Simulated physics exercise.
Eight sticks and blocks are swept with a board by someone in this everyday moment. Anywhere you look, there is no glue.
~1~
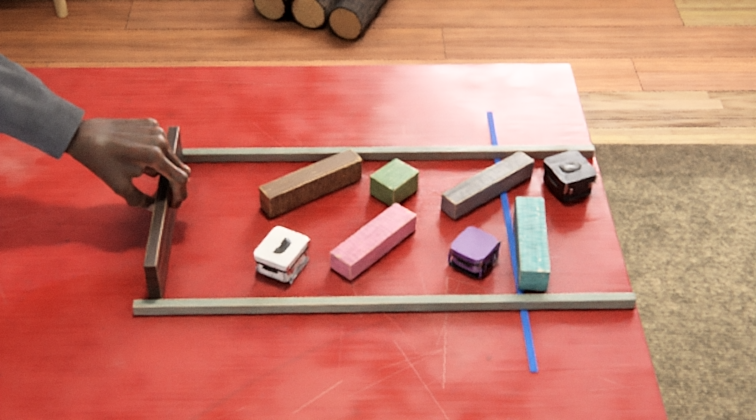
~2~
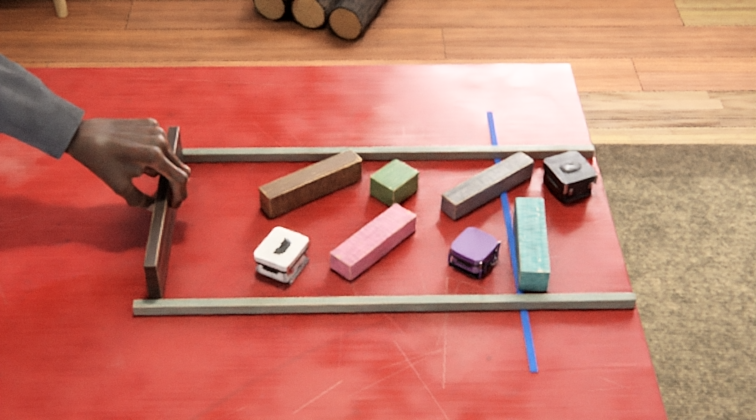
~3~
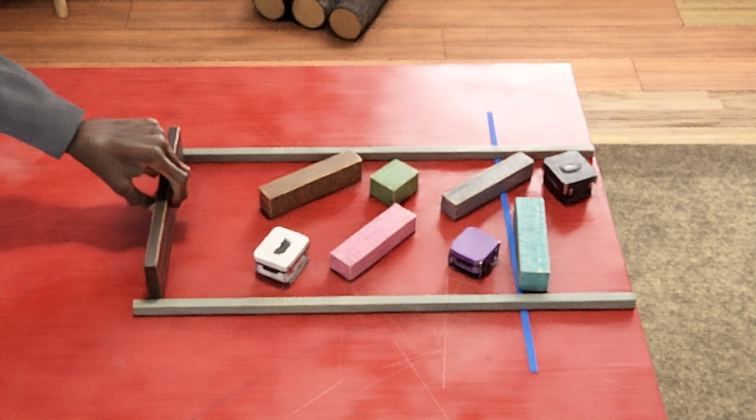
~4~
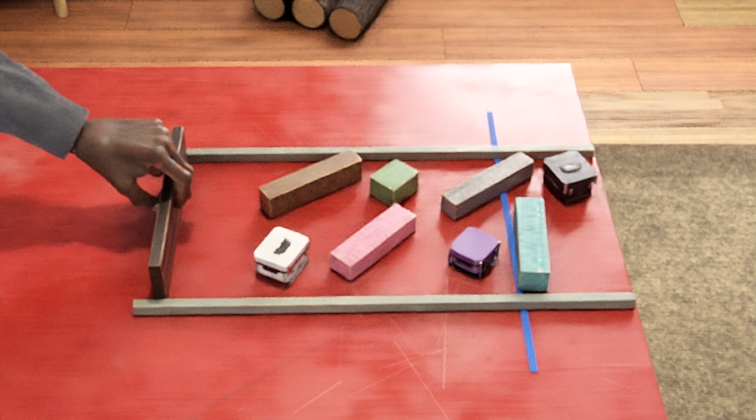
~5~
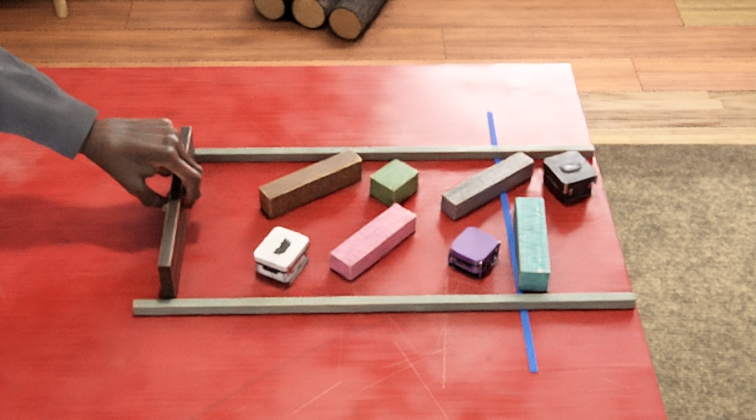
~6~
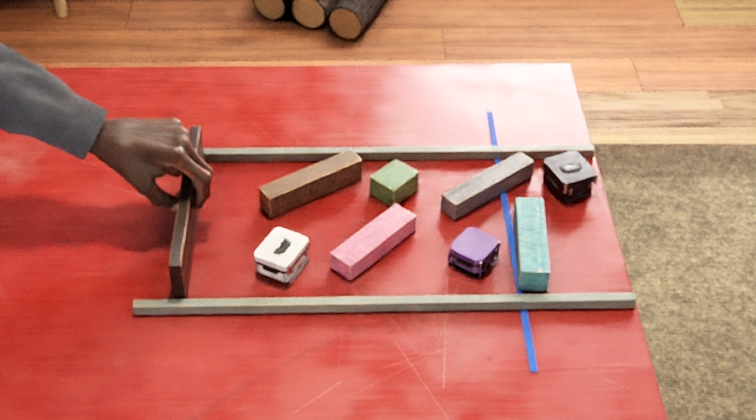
A hand in a grey sleeve grips a dark board at the left of a glossy red tabletop, seen from above at an angle, with wooden floor and a brown rug beyond. Between two pale rails lie brown, pink, grey and turquoise bars, a green block, and white, purple and black cases, with blue tape crossing toward the right. The hand slides the board slightly rightward, while everything else and the camera stay still.
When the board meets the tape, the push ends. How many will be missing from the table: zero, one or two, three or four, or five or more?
Looks like just one or two of them go over the edge.
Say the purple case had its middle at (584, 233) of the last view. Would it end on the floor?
I reckon from there it drops down.
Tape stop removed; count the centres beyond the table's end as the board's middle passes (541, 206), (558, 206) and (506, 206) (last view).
4; 4; 2.
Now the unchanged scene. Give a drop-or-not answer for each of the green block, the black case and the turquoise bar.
Result - green block stays put, black case leaves the top, turquoise bar leaves the top.
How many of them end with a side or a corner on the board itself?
2 in contact.
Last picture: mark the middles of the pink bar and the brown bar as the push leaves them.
Pink bar: (570, 256); brown bar: (550, 177).
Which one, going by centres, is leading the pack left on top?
The grey bar is the one.
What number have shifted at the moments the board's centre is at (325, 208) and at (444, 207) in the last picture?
At the first spot 4, then 8.
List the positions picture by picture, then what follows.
In the first picture, black case (569, 177); turquoise bar (531, 243); grey bar (488, 185); board (165, 210); tape (509, 225).
In the second picture, turquoise bar (531, 243); brown bar (312, 183).
In the third picture, grey bar (488, 185); green block (394, 183).
In the fourth picture, black case (569, 177); white case (282, 257).
In the fifth picture, turquoise bar (531, 243); purple case (474, 253).
In the sixth picture, black case (569, 177); turquoise bar (531, 243); grey bar (488, 185); board (189, 210); tape (509, 225).
A little later, none off yet; black case at rest near (569, 177); turquoise bar at rest near (531, 243); grey bar at rest near (488, 185).
When it is over, the number that fall off is one or two; down, turquoise bar and black case.
